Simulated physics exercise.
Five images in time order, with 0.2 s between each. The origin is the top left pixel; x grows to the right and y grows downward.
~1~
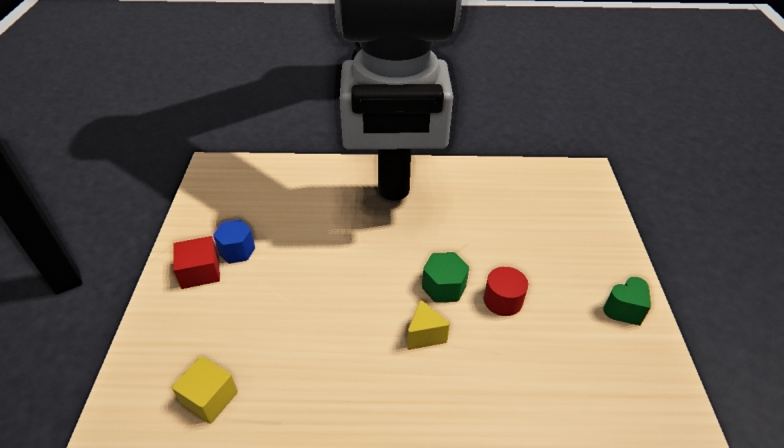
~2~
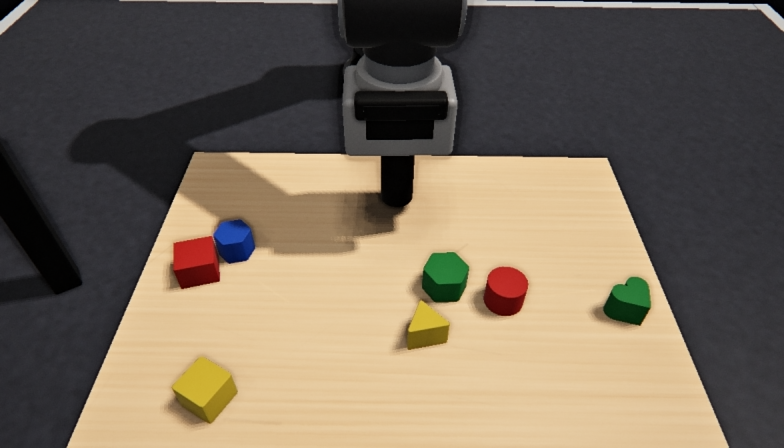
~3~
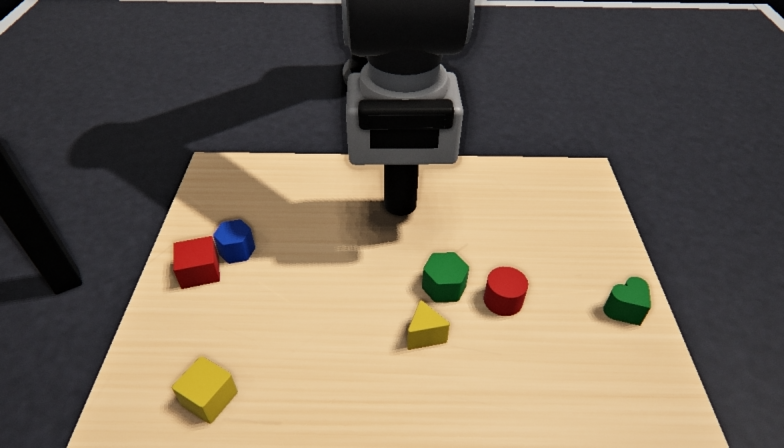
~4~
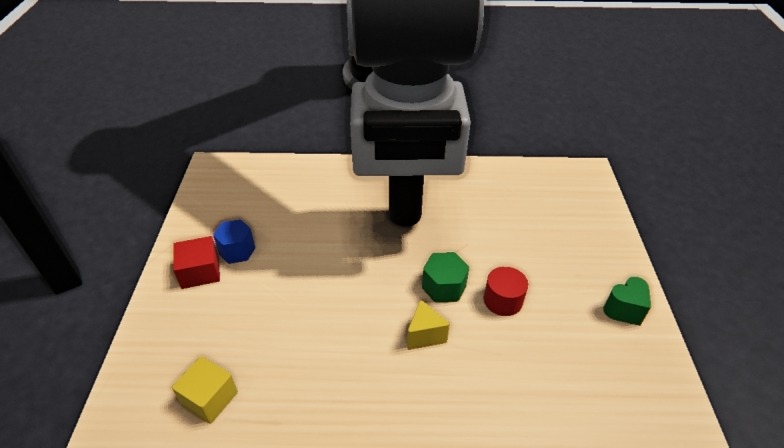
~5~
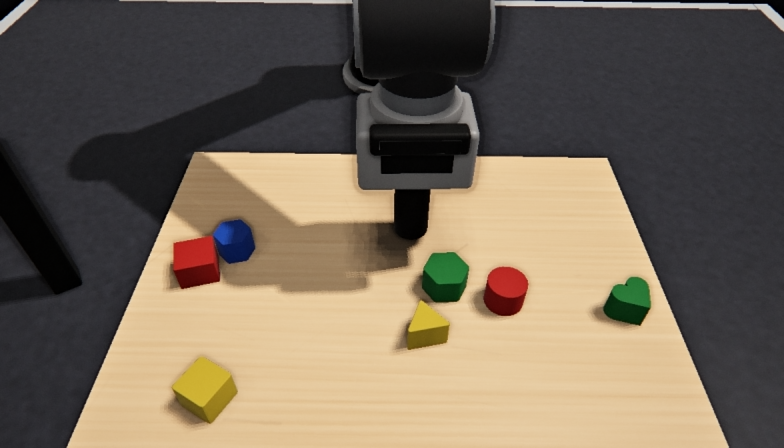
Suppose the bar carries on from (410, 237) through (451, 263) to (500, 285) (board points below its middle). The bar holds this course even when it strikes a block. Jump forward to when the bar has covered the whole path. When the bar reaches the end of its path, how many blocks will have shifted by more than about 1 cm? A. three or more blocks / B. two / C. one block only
B: Two.
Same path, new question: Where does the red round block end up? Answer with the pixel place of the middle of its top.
It should be at (527, 294) by then.
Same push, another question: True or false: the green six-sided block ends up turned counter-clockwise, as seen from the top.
The claim does not hold.
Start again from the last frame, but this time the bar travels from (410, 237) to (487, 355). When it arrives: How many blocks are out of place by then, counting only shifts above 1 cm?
By the end, one block will have moved.
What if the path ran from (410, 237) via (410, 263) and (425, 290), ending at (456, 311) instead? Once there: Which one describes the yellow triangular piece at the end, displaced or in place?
That one stays where it is.
The first path, step by step. One third of the way, bar (438, 246); nothing pushed yet.
Two thirds of the way, bar (467, 263); green six-sided block (453, 279), turned 35° clockwise.
At the end, bar (502, 276); green six-sided block (453, 279), turned 35° clockwise; red round block (527, 294).
